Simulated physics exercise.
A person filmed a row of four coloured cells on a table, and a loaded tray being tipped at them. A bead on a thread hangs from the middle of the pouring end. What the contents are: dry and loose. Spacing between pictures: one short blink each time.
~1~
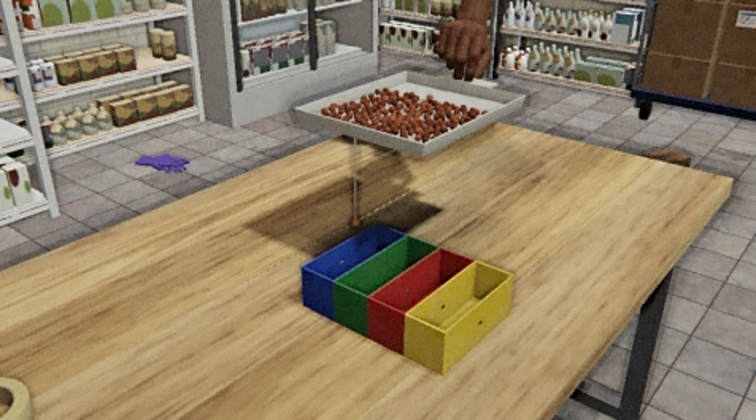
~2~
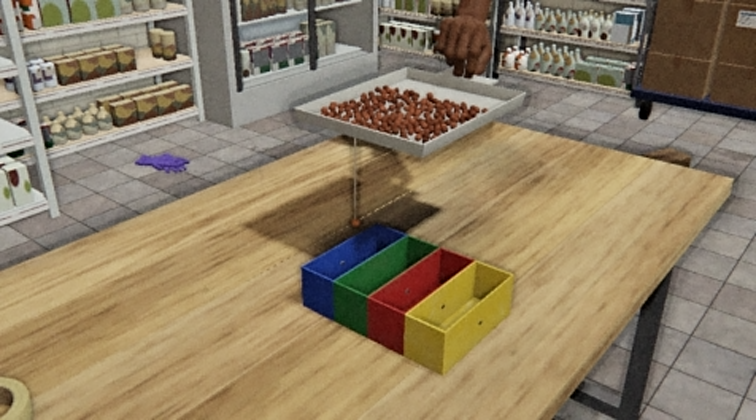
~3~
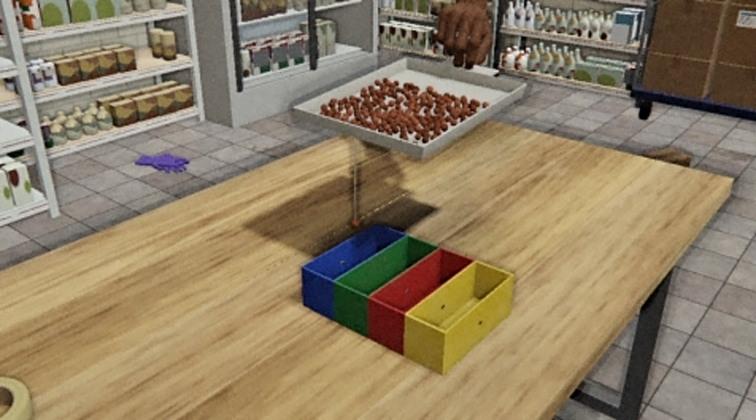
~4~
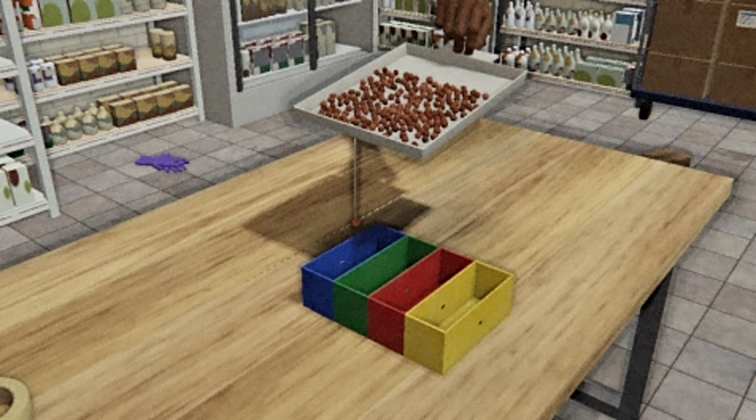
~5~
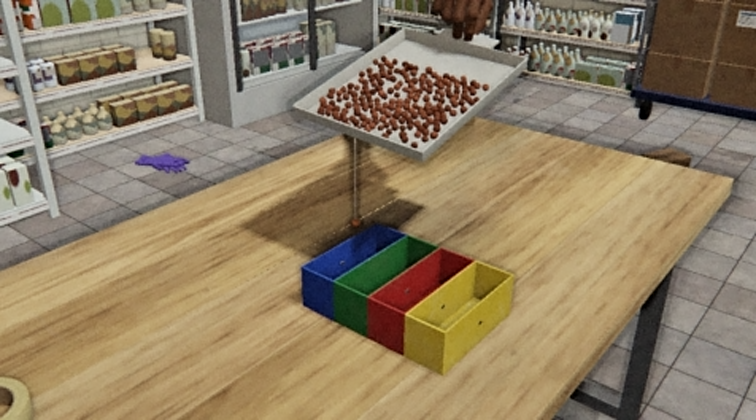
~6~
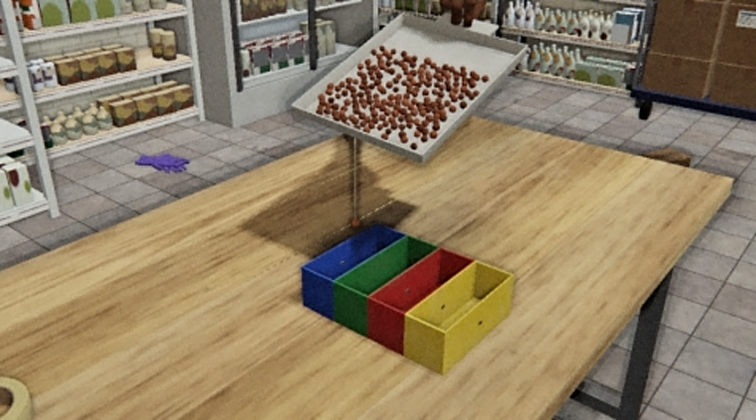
A hand tilting a pale tray of reddish-brown pellets gradually steeper above blue, green, red and yellow compartments on a wooden table.
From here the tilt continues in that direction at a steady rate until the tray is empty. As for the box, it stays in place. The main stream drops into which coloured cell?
It drops into the green cell.
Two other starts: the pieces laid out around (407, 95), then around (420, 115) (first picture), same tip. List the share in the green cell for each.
About 30 and 40 per cent.
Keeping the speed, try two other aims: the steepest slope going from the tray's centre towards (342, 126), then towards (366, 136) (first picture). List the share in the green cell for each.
Somewhere close to 0 % the first time, 20 % the second.
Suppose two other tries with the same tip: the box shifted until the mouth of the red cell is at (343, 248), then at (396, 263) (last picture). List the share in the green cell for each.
That makes 10 per cent, followed by 30 per cent.
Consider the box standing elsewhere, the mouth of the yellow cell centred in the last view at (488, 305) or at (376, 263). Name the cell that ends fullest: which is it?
The first time it is the cell in blue, and the second time it is the cell in yellow.
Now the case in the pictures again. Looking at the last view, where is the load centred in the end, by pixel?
The centre comes to rest close to (349, 300).
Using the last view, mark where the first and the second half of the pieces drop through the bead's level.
Points: About (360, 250), then about (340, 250).
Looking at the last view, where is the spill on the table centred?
I'd mark it at about (263, 297).
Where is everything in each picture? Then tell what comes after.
Corners of the pouring end (299, 108) and (423, 142), level; middle of the load (401, 117), clay pellets; bead on its thread (356, 223); blue cell (318, 290); green cell (351, 305); red cell (386, 322); yellow cell (425, 340), in the first picture.
Corners of the pouring end (299, 108) and (423, 143), level; middle of the load (401, 116), in the second picture.
Corners of the pouring end (298, 107) and (423, 144), tipped barely, lowest at the right corner; middle of the load (400, 112), in the third picture.
Corners of the pouring end (297, 106) and (422, 147), tipped a little, lowest at the right corner; middle of the load (400, 107), in the fourth picture.
Corners of the pouring end (296, 105) and (422, 149), tipped clearly, lowest at the right corner; middle of the load (400, 102), in the fifth picture.
Corners of the pouring end (295, 104) and (421, 152), tipped clearly, lowest at the right corner; middle of the load (399, 97); blue cell (318, 290); green cell (351, 305); red cell (386, 322); yellow cell (425, 340), in the sixth picture.
Just after the last frame, tray tipped steeply; every one on the tray.
A moment on, tray tipped past a quarter turn; almost all on the tray; just a few in the green cell.
Further on, tray tipped past a quarter turn; roughly a third in the green cell; roughly a quarter in the blue cell; about a tenth in the red cell; just a few in the yellow cell; roughly a quarter falling or outside the box.
When it is over, tray tipped past a quarter turn; roughly a third in the green cell; roughly a quarter in the blue cell; about a tenth in the red cell; just a few in the yellow cell; roughly a quarter outside the box.
